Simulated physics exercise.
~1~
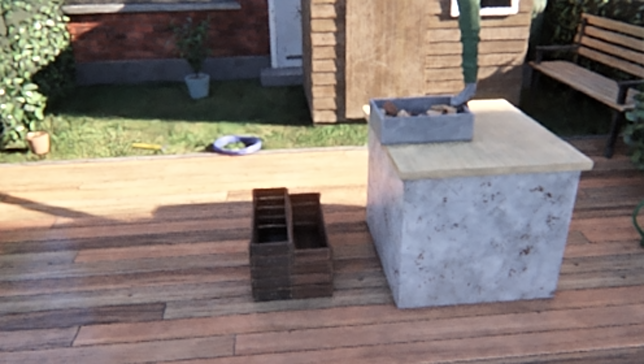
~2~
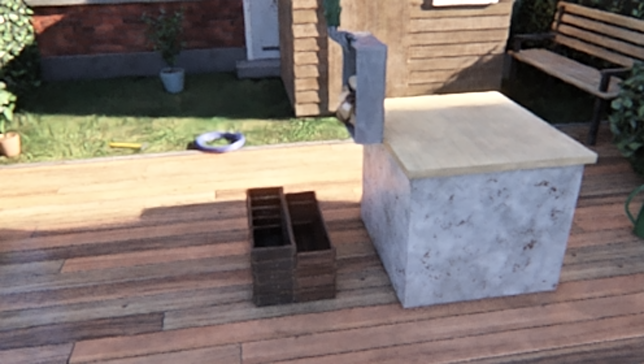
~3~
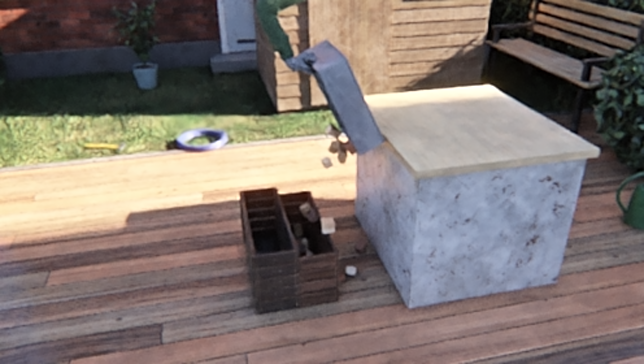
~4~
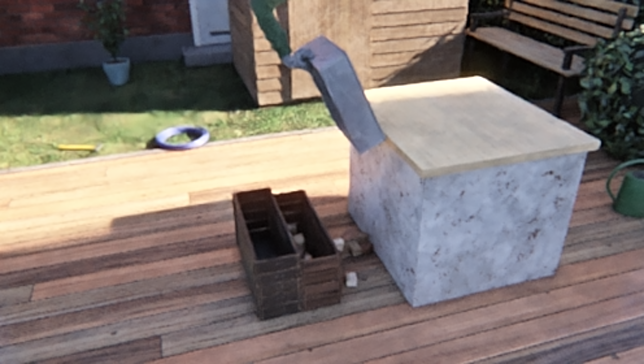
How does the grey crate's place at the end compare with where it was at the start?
At the start the grey crate sat level on top of the bench, near its left side. By the end it was farther left and slightly higher in view, held steeply tipped at the bench's left edge.
